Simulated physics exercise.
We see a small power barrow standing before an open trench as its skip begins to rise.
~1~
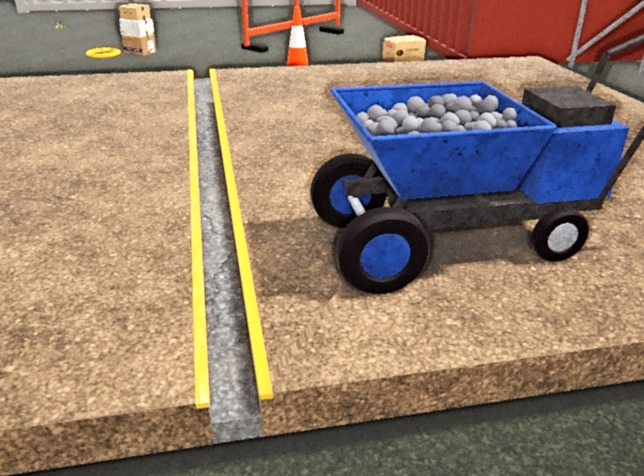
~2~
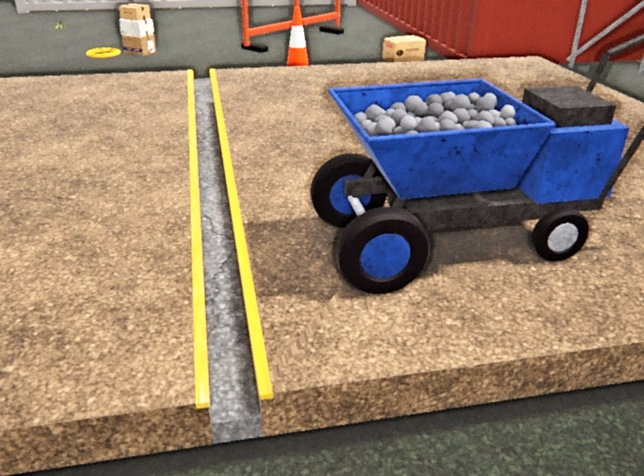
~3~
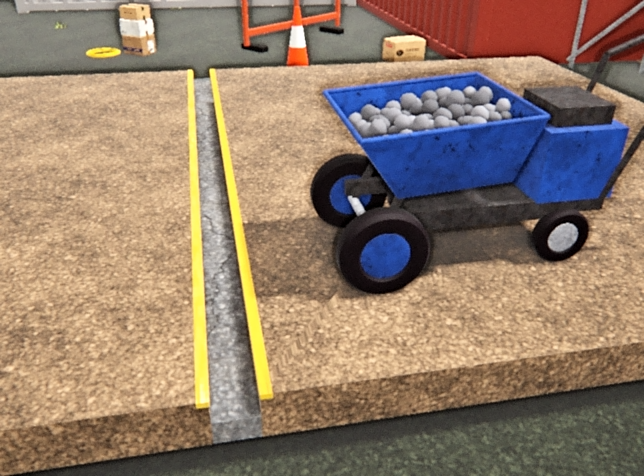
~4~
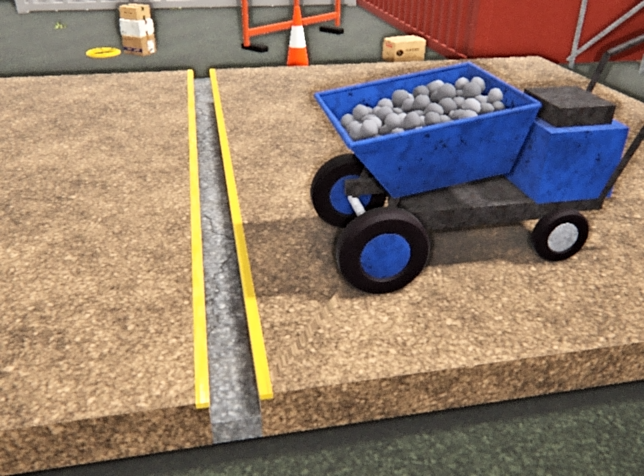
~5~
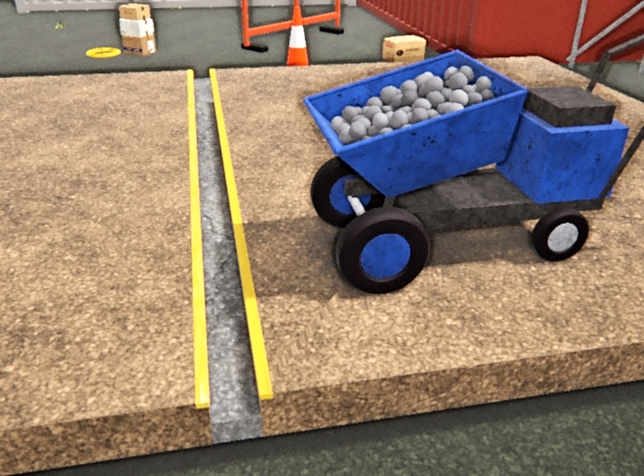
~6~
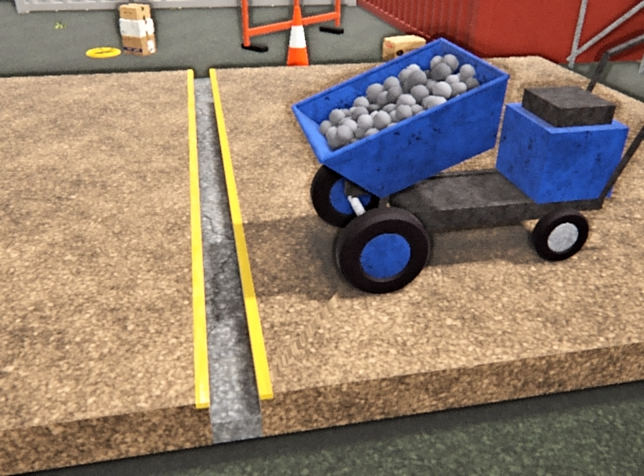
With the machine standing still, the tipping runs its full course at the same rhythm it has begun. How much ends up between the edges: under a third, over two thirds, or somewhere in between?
Watching that, the trench's share sits in the middle third, one-third to two-thirds of the load.
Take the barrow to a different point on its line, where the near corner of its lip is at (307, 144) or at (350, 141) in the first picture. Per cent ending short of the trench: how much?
Try 1: 0 %. Try 2: 0 %.
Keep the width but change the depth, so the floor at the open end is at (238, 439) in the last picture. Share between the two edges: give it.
It lands somewhere near 60 percent.
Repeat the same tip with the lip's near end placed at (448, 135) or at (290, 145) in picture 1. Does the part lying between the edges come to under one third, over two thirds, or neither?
Spot one gives below one third, spot two gives less than a third.
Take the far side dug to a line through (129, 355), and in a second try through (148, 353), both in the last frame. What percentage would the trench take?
Well, it'd be something like 90 per cent the first time and 80 per cent the second.
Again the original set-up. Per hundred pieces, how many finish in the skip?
It is some 15 percent.
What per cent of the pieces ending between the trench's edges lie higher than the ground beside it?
Around 50 in a hundred.
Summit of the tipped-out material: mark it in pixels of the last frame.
I'd mark the summit at roughly pixel (219, 238).
Soon after the last picture, skip tipped steeply; all in the skip.
A little later, skip tipped right over; about two thirds in the skip; a stray few short of the trench; about a quarter in or heaped over the trench; a small part beyond it; a stray few falling.
Later still, skip tipped right over; about a quarter in the skip; a small part short of the trench; about half in or heaped over the trench; about a quarter beyond it.
At rest, skip tipped right over; a small part in the skip; a small part short of the trench; about half in or heaped over the trench; about a quarter beyond it.
